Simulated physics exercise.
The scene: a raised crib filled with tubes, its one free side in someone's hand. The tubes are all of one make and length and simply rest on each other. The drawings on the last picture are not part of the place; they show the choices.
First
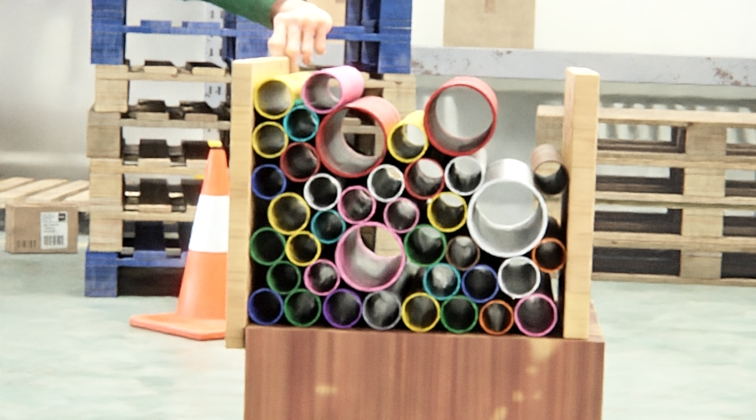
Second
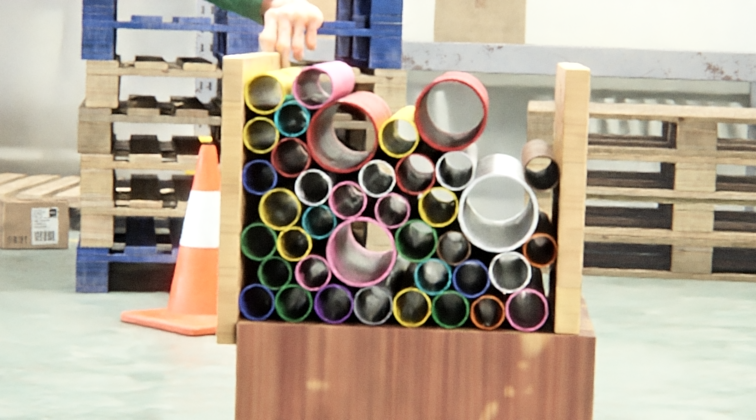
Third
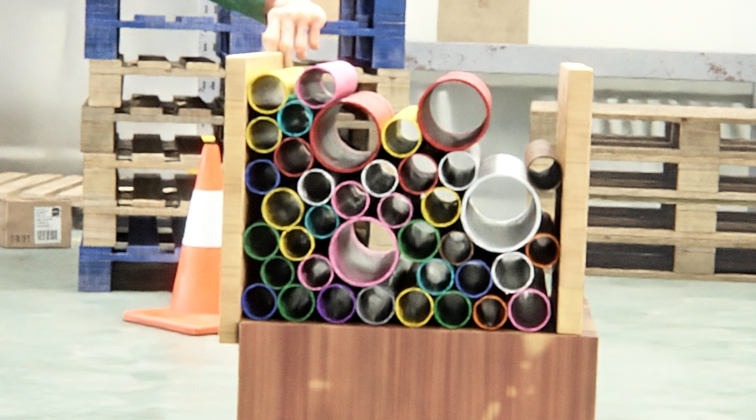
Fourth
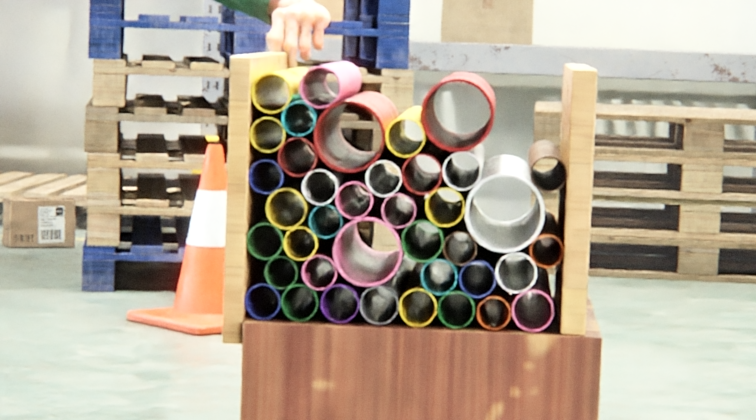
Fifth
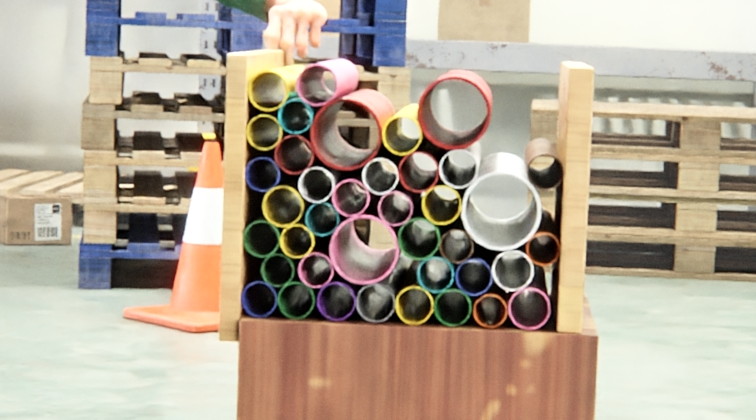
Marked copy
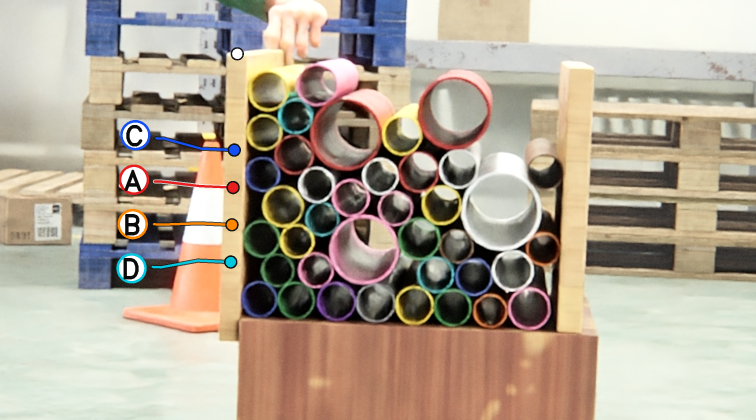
Nothing in the stack moves noticeably as a hand rests at the top of the left upright board, while colourful tubes of various widths sit piled between two wooden uprights and the whole view shifts slightly from side to side.
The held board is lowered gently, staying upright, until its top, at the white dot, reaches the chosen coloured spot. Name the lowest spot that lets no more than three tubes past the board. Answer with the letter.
Stop at C.
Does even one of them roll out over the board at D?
Yes, at D.
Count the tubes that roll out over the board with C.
The count is one.
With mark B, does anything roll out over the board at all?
Yes.
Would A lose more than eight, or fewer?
At A, fewer than eight.
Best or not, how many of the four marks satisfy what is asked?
The number is one.
On the copy, A at (233, 187); B at (232, 225); C at (234, 150); D at (231, 262); the white dot at (237, 54).
On C. First, top of the board (247, 103).
Then, top of the board (245, 150).
Finally, top of the board (245, 150), one out over the board.
By contrast, A four out over the board; B more than three out over the board; D more than three out over the board.
